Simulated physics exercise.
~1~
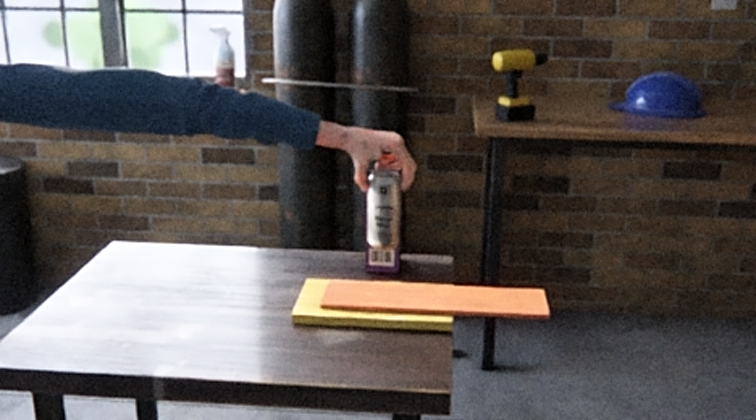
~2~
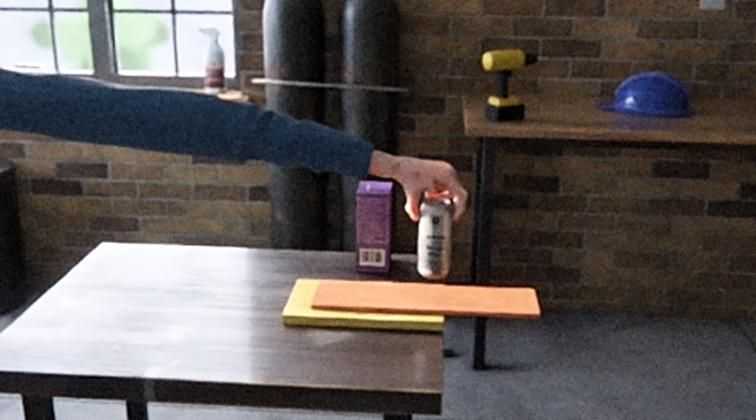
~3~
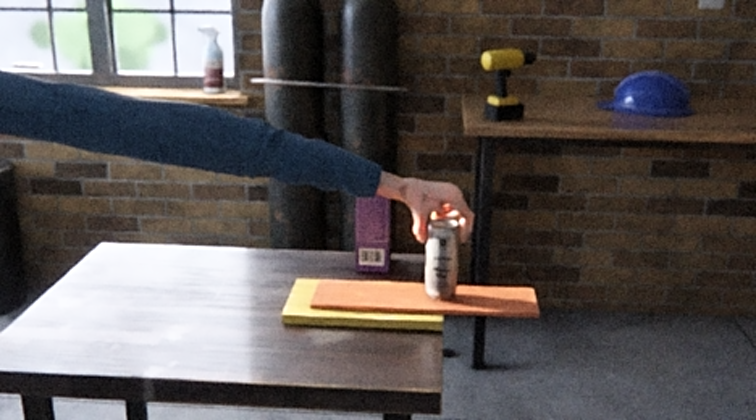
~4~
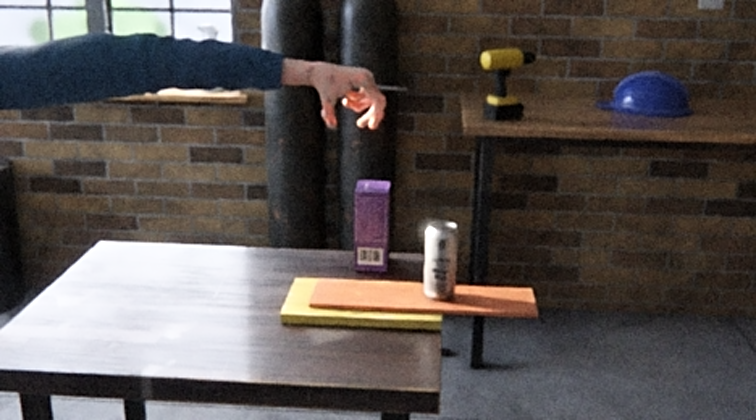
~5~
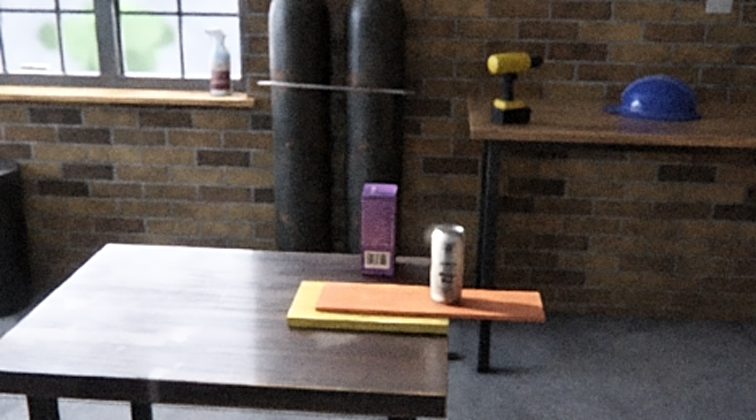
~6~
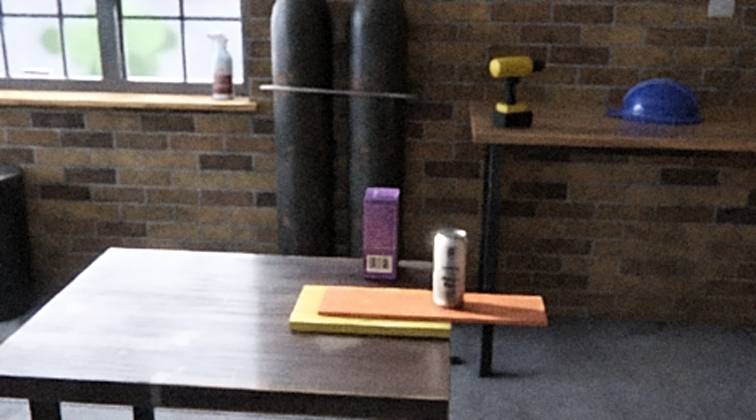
The video shows a hand lifting a white can from beside a purple carton, moving it right and setting it upright on an orange board that rests on a yellow slab and juts past a dark table. The hand lets go and withdraws, and the board stays balanced with the can standing.
